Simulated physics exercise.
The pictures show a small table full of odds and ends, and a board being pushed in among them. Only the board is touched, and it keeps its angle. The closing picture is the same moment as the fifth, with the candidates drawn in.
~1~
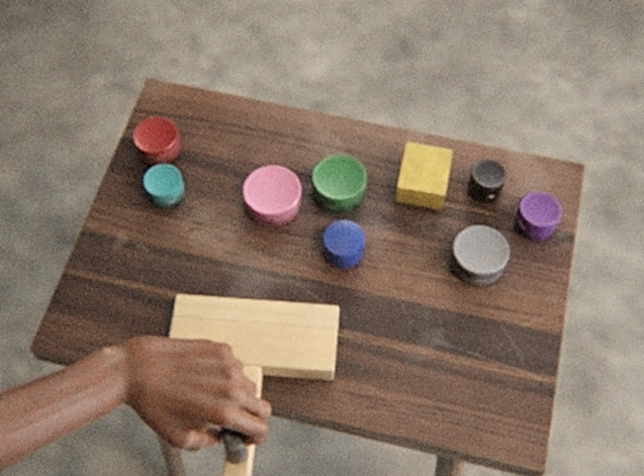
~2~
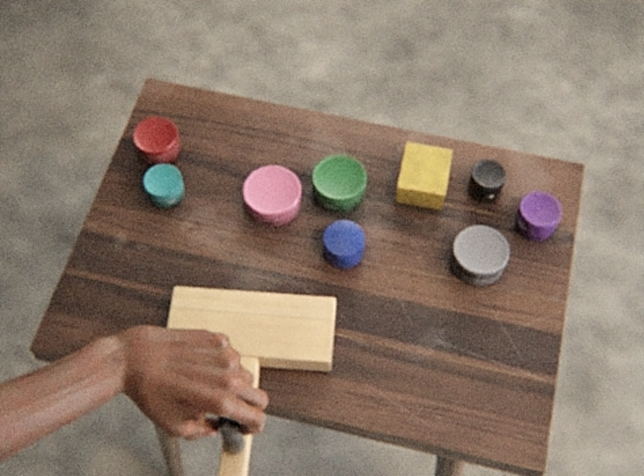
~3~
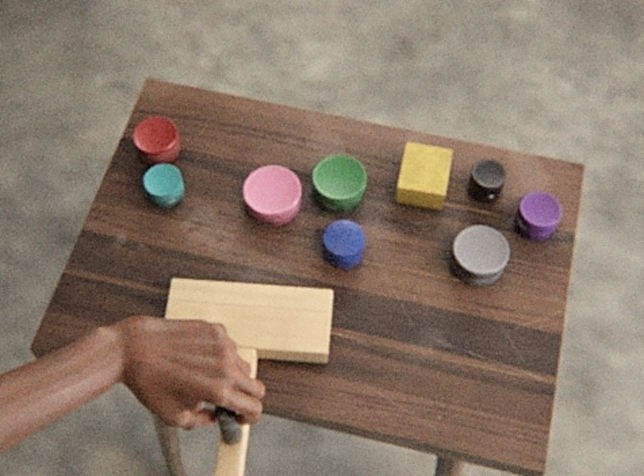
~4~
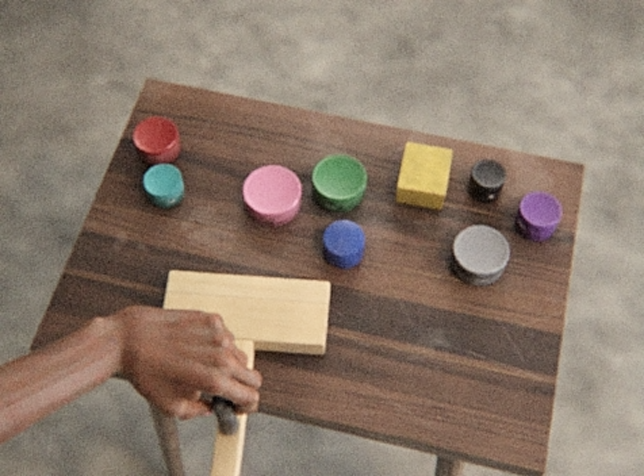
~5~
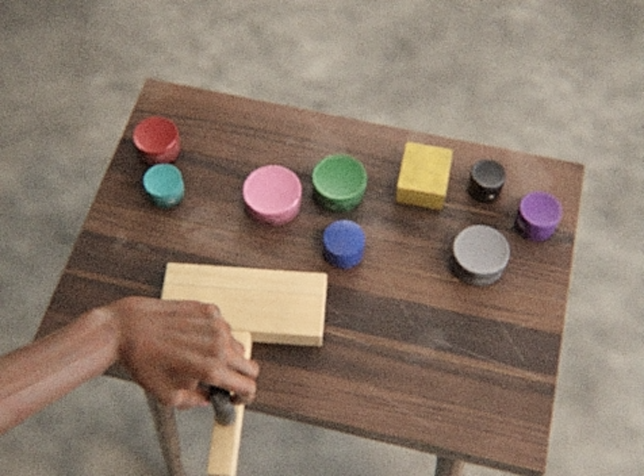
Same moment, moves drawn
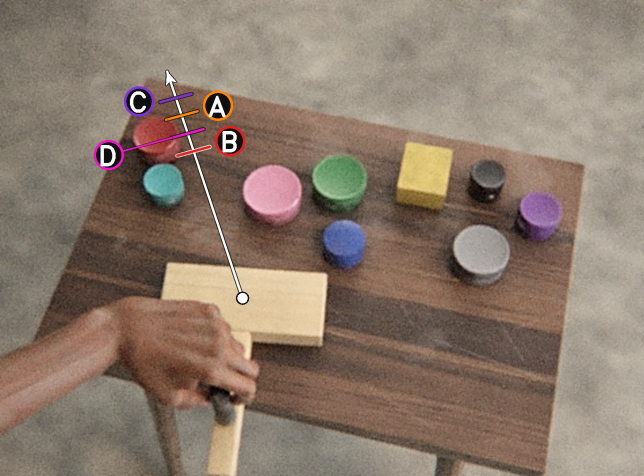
A hand slowly pushes a pale board slightly up the table below colorful tubs.
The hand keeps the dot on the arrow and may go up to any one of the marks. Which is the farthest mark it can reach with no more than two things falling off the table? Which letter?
Mark A.
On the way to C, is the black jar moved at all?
No.
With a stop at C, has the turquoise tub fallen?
Yes.
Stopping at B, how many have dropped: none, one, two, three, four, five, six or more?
By then, none.
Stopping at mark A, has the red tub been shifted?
Yes.
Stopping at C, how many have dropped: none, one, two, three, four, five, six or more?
Three.
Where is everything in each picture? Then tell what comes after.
The first frame shows turquoise tub (165, 186); yellow block (424, 176); board (253, 332).
The second frame shows board (250, 324); purple jar (538, 216).
The third frame shows board (248, 315); green jar (339, 183).
The fourth frame shows board (245, 307); grey jar (479, 256).
The fifth frame shows board (243, 299); turquoise tub (165, 186); yellow block (424, 176); black jar (487, 181).
On the copy, A at (182, 115); B at (194, 151); C at (176, 98); D at (188, 133); the arrow from (243, 298) to (167, 72); the white dot at (243, 298).
On A. First, board (220, 234); pink tub (272, 185); purple jar (538, 216).
Then, board (199, 170); red tub (155, 99); pink tub (272, 126).
Finally, board (184, 123); red tub over the edge; pink tub over the edge; two fallen.
By contrast, B is within the limit but short; C drops three; D is within the limit but short.
